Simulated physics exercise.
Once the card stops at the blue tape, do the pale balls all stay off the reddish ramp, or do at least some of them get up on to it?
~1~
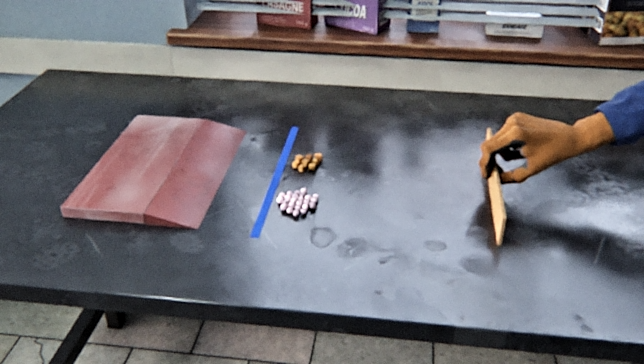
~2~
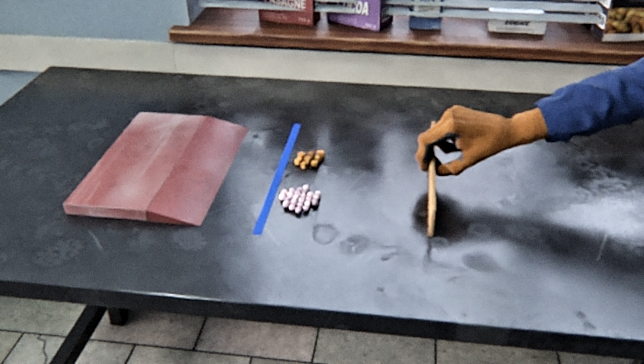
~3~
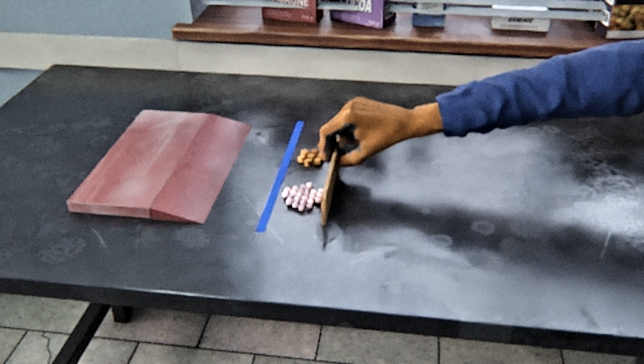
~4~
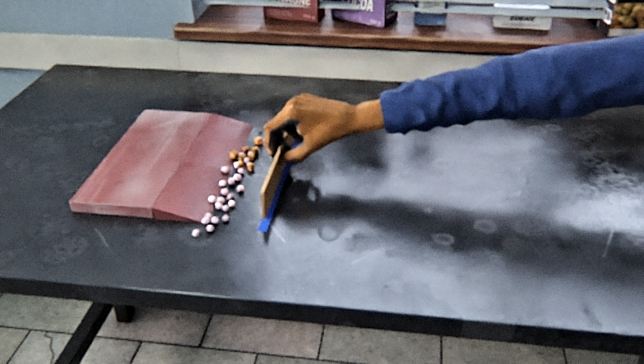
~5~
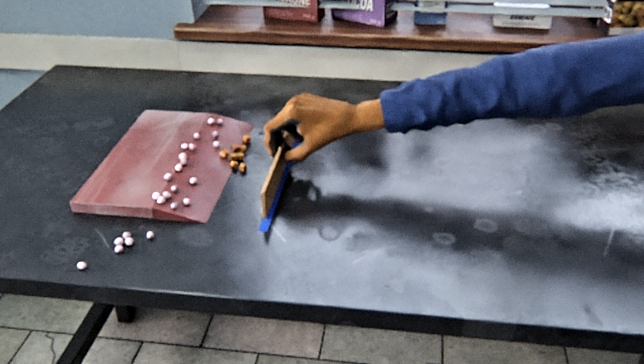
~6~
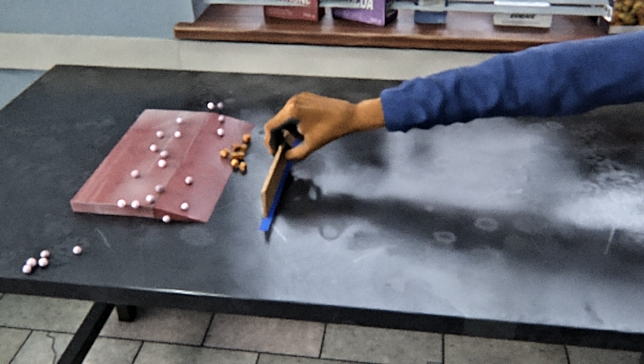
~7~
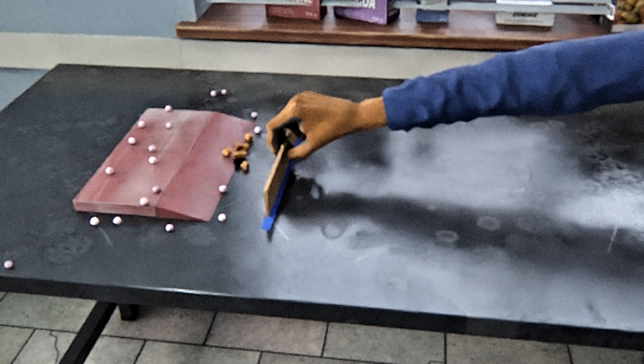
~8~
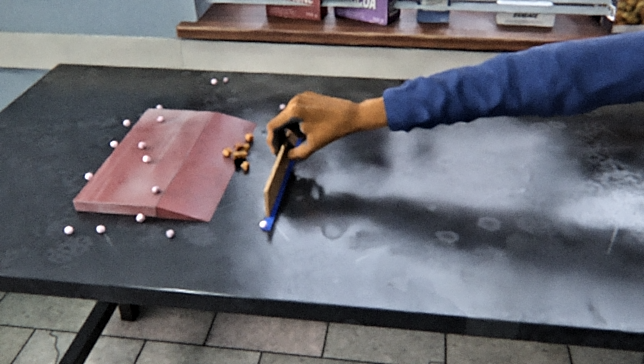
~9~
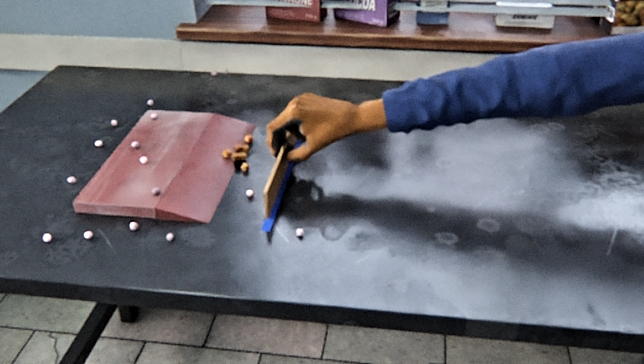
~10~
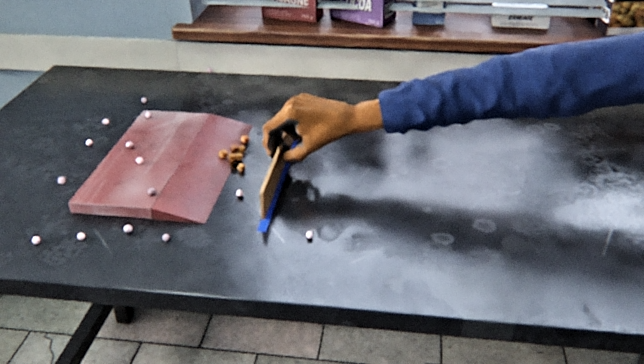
At least some of the pale balls get up on to the reddish ramp, and they spread out across it and beyond it.
